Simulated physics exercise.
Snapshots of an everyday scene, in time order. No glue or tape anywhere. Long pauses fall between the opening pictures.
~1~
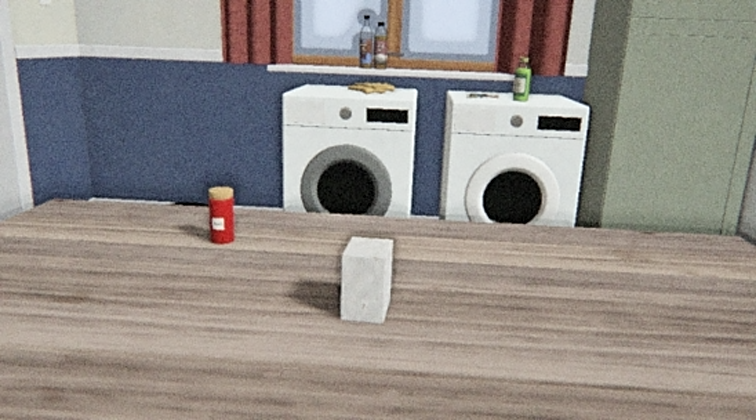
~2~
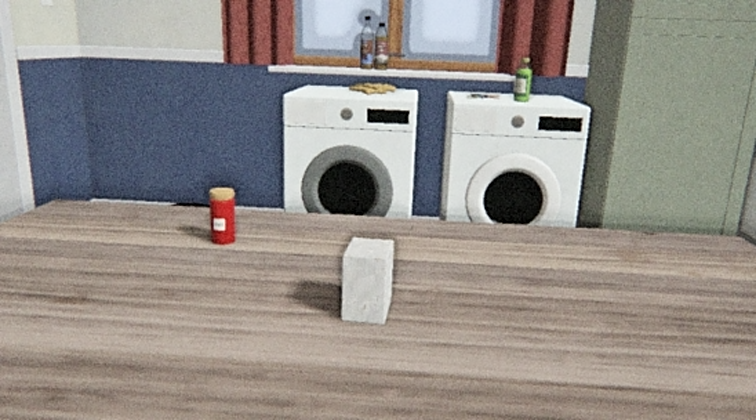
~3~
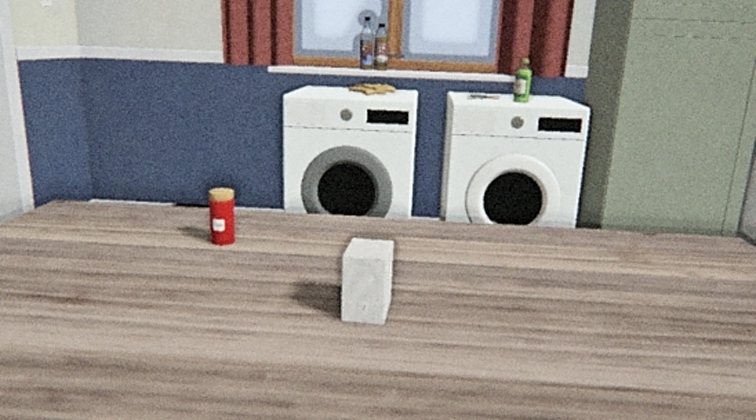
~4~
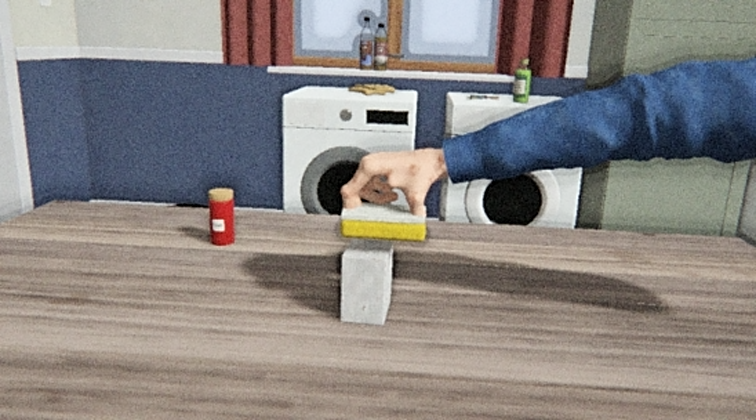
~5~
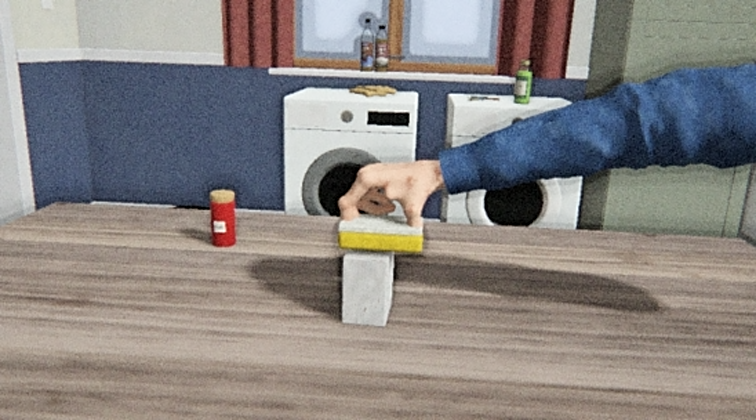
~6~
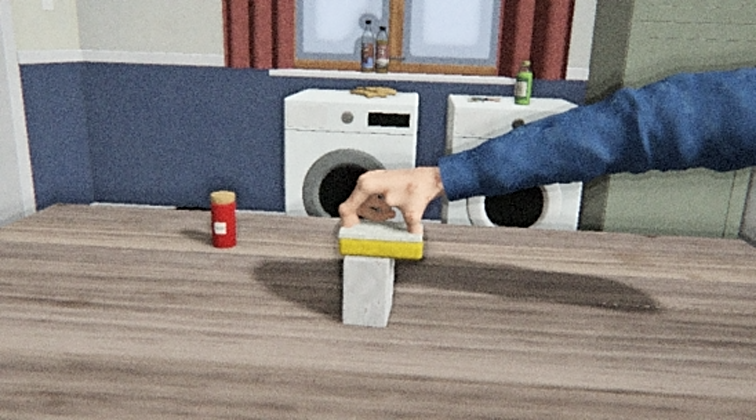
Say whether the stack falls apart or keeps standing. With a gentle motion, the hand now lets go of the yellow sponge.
Short answer: It's safe.
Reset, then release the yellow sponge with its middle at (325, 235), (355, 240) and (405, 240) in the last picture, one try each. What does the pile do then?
Collapses; stays standing; collapses.
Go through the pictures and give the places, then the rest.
The last thing is not in view yet; white block (367, 279), in the first frame.
The last thing is not in view yet; white block (368, 280), in the second frame.
The last thing is not in view yet; white block (368, 281), in the third frame.
Coming down; yellow sponge (384, 222); white block (367, 281), in the fourth frame.
Coming down; yellow sponge (381, 233); white block (369, 282), in the fifth frame.
In place under the hand; yellow sponge (381, 239); white block (369, 283), in the sixth frame.
Then, 0.20 s past the last view, nothing moves.
Then, 0.60 s past the last view, yellow sponge resting near (381, 240).
Finally, all 3 still in place. Final places as the last picture's camera would see them, yellow sponge near (381, 240). The pile keeps its balance.
